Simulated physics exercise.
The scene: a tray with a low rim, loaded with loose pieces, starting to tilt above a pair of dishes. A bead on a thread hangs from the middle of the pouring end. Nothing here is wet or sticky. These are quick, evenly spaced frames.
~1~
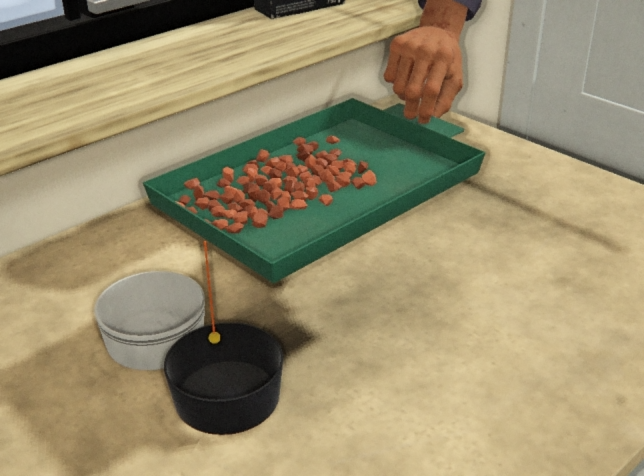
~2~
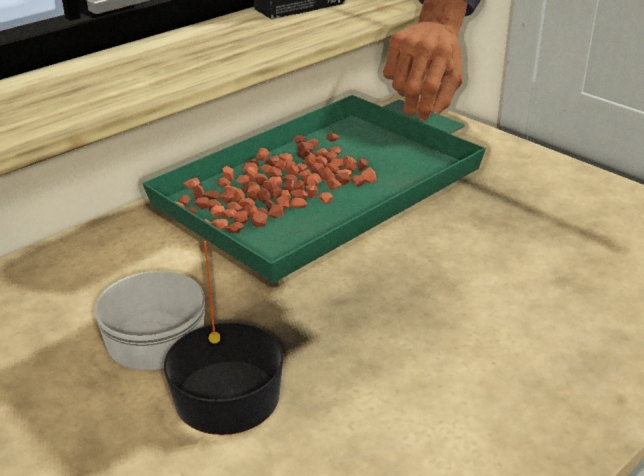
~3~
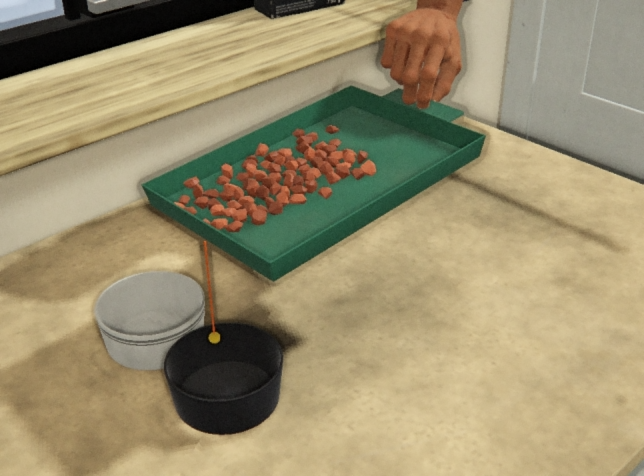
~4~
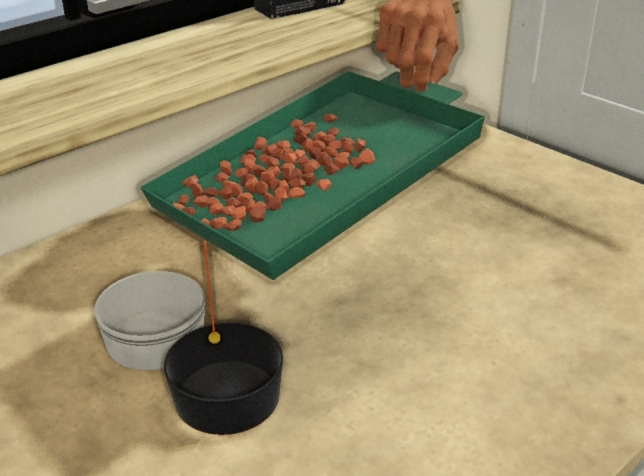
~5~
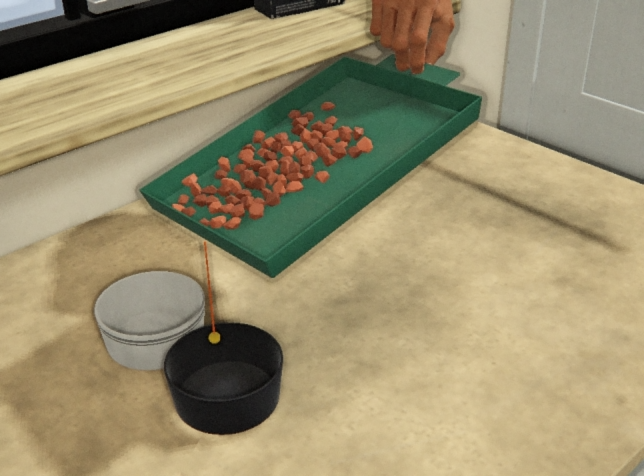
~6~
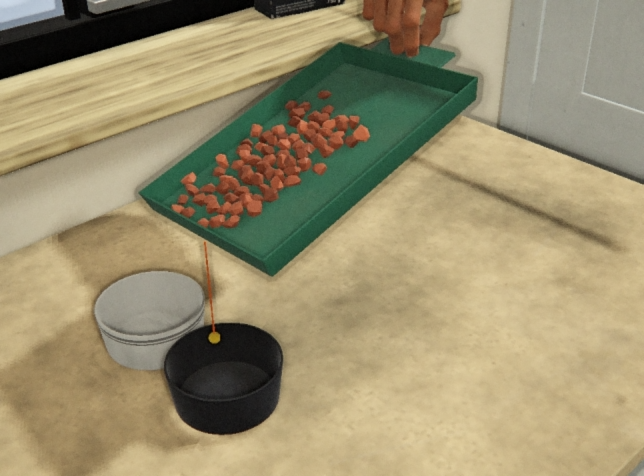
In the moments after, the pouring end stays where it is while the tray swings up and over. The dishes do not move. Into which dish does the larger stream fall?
More goes to the left-hand dish.
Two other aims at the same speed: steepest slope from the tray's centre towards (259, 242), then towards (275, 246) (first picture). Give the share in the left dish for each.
Roughly 0 per cent, and 0 per cent.
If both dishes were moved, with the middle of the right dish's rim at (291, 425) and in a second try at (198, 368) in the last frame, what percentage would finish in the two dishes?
About 20 and 80 per cent.
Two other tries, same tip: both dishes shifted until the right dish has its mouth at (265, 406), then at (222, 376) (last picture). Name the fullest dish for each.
The first try: The dish on the left. The second: The left dish.
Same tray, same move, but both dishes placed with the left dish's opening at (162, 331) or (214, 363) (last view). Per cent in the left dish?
About 80 and 10 per cent.
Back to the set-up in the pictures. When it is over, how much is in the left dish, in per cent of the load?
Close to 40 per cent.
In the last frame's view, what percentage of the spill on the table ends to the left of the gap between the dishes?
Near 100 %.
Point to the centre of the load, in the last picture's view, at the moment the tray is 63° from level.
At about (187, 190).
Soon, tray tipped steeply; all on the tray.
A while on, tray tipped past a quarter turn; about a third on the tray; a stray few in the right dish; about a quarter in the left dish; about a quarter outside both; about a quarter in the air.
Towards the end, tray tipped past a quarter turn; a small part in the right dish; about a third in the left dish; about half outside both.
Finally, tray tipped past a quarter turn; a small part in the right dish; about a third in the left dish; about half outside both.
